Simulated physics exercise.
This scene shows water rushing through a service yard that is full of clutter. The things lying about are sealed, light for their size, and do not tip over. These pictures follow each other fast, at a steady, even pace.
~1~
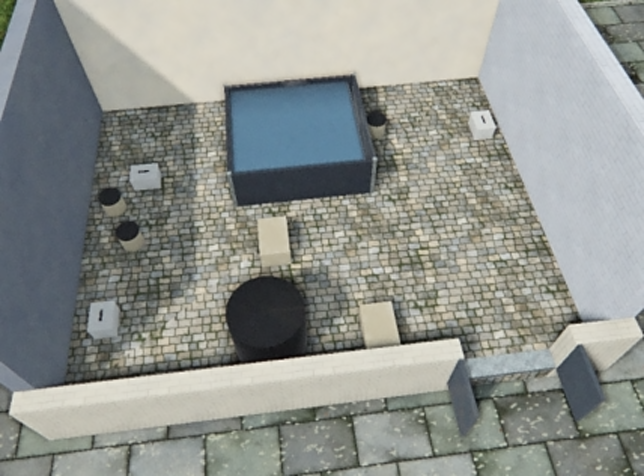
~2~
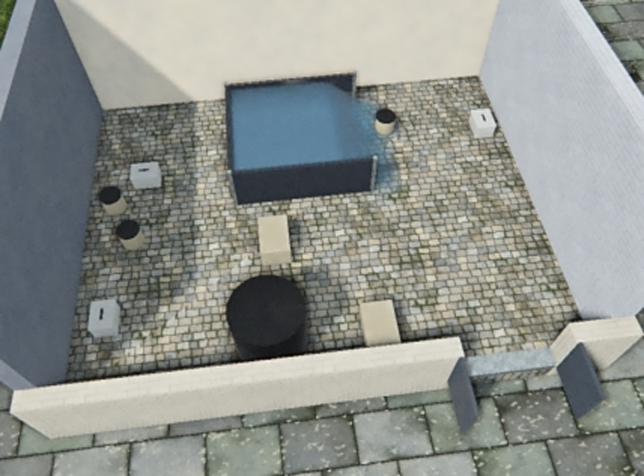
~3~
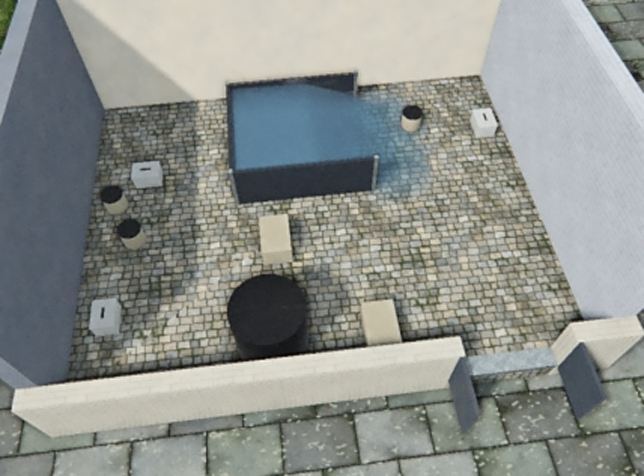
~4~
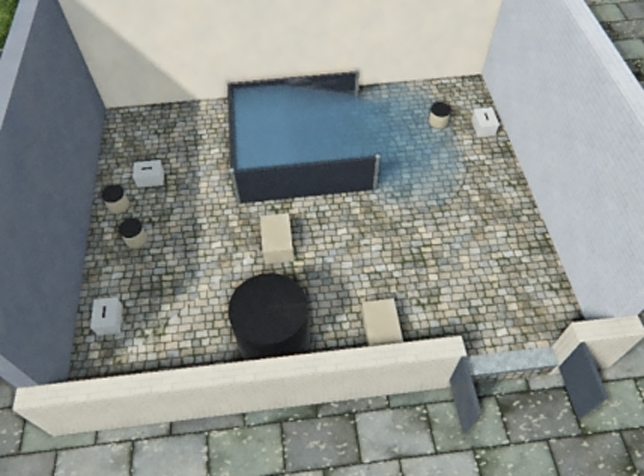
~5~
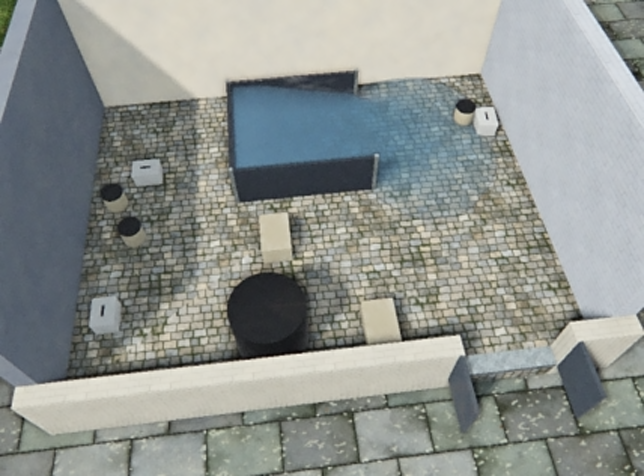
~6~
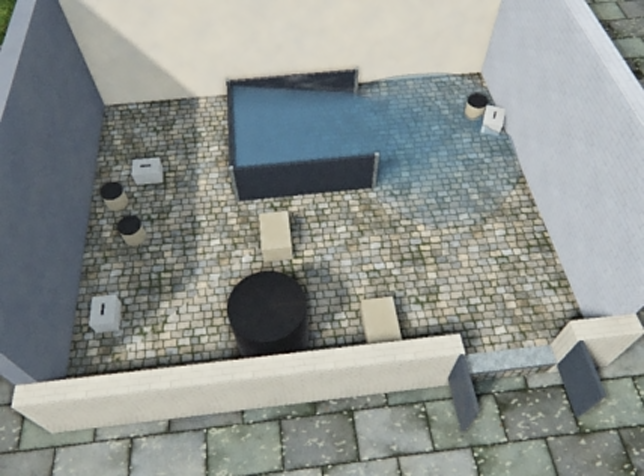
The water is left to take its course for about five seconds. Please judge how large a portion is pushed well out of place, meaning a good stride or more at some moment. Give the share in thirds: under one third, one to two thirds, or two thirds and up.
Band-wise it's the middle band, a third to two thirds.
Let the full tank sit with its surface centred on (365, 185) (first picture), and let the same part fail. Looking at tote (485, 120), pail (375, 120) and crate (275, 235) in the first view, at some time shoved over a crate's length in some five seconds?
In turn: Beyond that mark, beyond that mark, under that mark.
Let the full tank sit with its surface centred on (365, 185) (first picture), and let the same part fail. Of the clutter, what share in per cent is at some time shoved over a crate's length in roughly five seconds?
By my reckoning, about 40 per cent.
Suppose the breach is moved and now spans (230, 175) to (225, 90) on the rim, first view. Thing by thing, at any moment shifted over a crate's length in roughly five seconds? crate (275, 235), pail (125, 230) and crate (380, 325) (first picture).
Result per item - short of that distance / displaced that far / short of that distance.
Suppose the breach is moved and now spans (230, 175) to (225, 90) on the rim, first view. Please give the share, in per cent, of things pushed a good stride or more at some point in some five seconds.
Result: Close to 50 %.
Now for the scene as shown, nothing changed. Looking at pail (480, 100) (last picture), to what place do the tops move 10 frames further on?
Roughly (467, 63).
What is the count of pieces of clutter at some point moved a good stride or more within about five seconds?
Result - 3.
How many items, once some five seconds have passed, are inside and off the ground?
I make it 3 of them.
A moment on, 1 of 8 are well off their spots; 2 afloat.
Next, 1 of 8 are well off their spots; 2 afloat.
Later, 2 of 8 are well off their spots; 2 afloat.
In the end, 3 of 8 are well off their spots, and 3 have been at some point; 3 afloat.
